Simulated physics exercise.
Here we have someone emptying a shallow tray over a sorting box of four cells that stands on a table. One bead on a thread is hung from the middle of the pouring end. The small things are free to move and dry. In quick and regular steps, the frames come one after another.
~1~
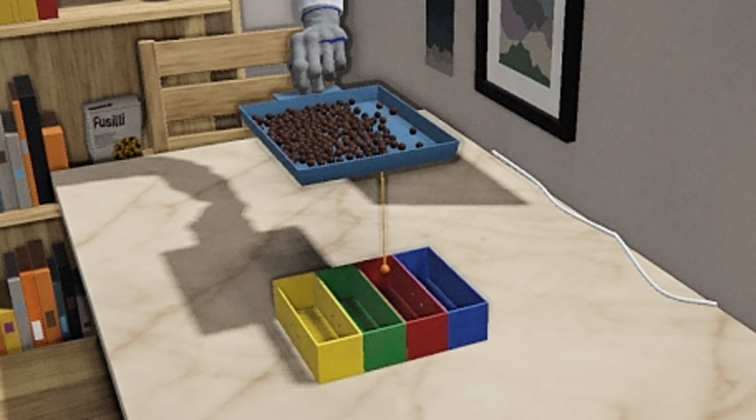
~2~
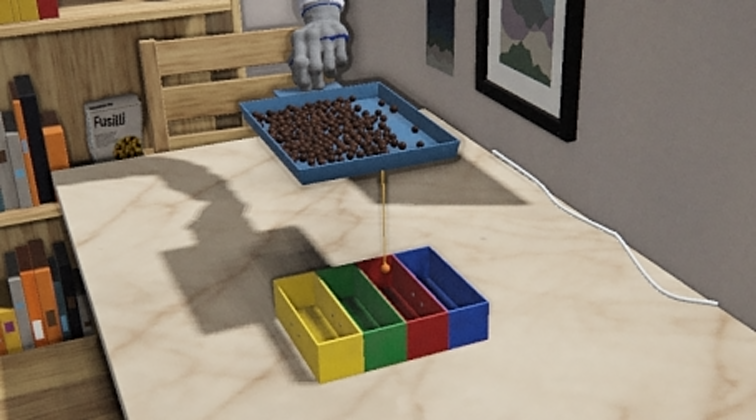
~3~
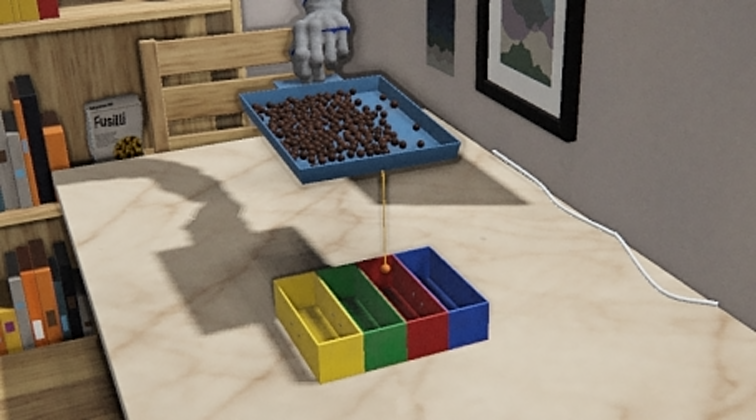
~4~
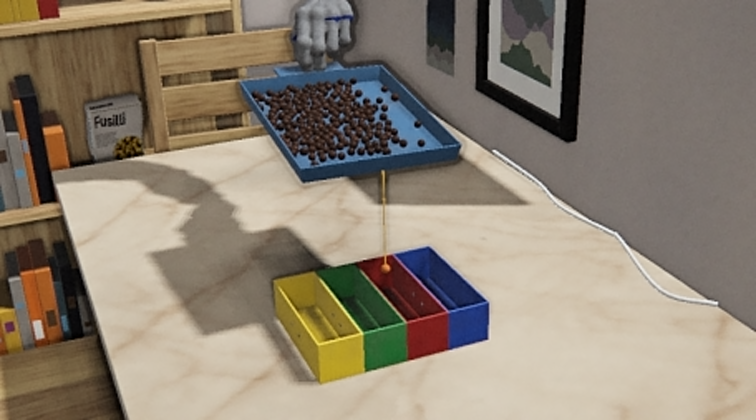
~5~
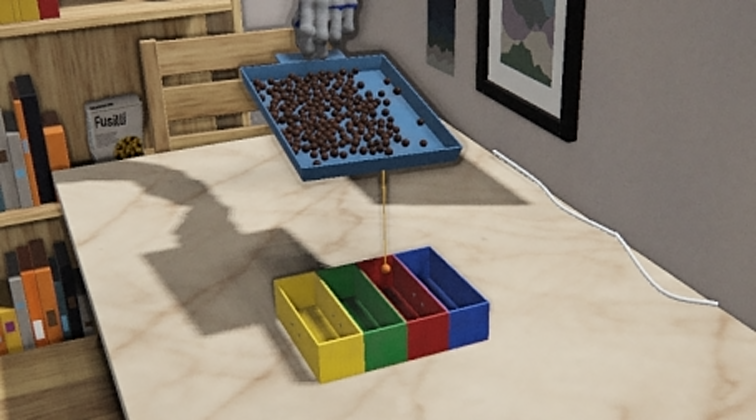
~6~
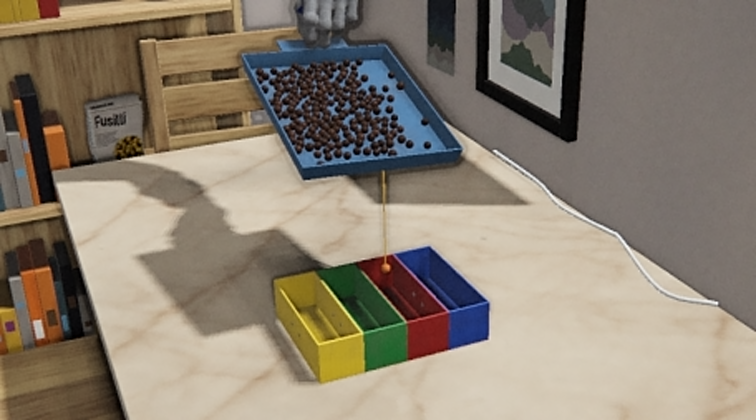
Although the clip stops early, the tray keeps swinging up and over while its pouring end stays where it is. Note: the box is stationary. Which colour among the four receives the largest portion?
Blue.
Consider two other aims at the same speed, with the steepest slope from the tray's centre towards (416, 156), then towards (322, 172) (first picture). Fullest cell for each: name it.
The cell in blue; the cell in yellow.
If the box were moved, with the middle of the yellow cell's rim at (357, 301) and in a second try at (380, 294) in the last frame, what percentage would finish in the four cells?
About 90% and about 90%.
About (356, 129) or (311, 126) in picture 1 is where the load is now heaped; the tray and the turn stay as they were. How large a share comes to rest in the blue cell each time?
40 and 30 per cent.
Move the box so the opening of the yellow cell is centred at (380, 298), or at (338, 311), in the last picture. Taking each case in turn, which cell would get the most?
Try one: The red one; try two: Blue.
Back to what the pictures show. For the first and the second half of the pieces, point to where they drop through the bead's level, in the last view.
Early-half point (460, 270); late-half point (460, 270).
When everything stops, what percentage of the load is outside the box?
About 40 %.
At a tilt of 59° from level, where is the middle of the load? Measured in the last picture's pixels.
Look around (397, 142) in the last picture.
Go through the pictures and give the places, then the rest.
In the first picture, corners of the pouring end at (301, 168) and (455, 140), level; middle of the load at (318, 132), chocolate balls; bead on its thread at (385, 269); yellow cell at (340, 355); green cell at (384, 344); red cell at (427, 333); blue cell at (468, 323).
In the second picture, corners of the pouring end at (302, 168) and (456, 140), level; middle of the load at (319, 129).
In the third picture, corners of the pouring end at (302, 167) and (457, 142), tipped barely, lowest at the right corner; middle of the load at (319, 124).
In the fourth picture, corners of the pouring end at (303, 166) and (458, 143), tipped a little, lowest at the right corner; middle of the load at (319, 117).
In the fifth picture, corners of the pouring end at (304, 166) and (459, 145), tipped a little, lowest at the right corner; middle of the load at (321, 110).
In the sixth picture, corners of the pouring end at (305, 165) and (459, 147), tipped clearly, lowest at the right corner; middle of the load at (325, 105), nearly all on the move; yellow cell at (341, 355); green cell at (385, 343); red cell at (428, 333); blue cell at (469, 322).
Soon after the last picture, tray tipped steeply; nearly all on the tray; a stray few in the blue cell; a stray few in the red cell; a small part falling or outside the box.
A little later, tray tipped right over; about a quarter on the tray; about a quarter in the blue cell; a small part in the red cell; a stray few in the green cell; a stray few in the yellow cell; about half falling or outside the box.
Later still, tray tipped past a quarter turn; about a third in the blue cell; a small part in the red cell; a small part in the green cell; a stray few in the yellow cell; about a third falling or outside the box.
By the end, tray tipped past a quarter turn; about a third in the blue cell; a small part in the red cell; a small part in the green cell; a stray few in the yellow cell; about a third outside the box.
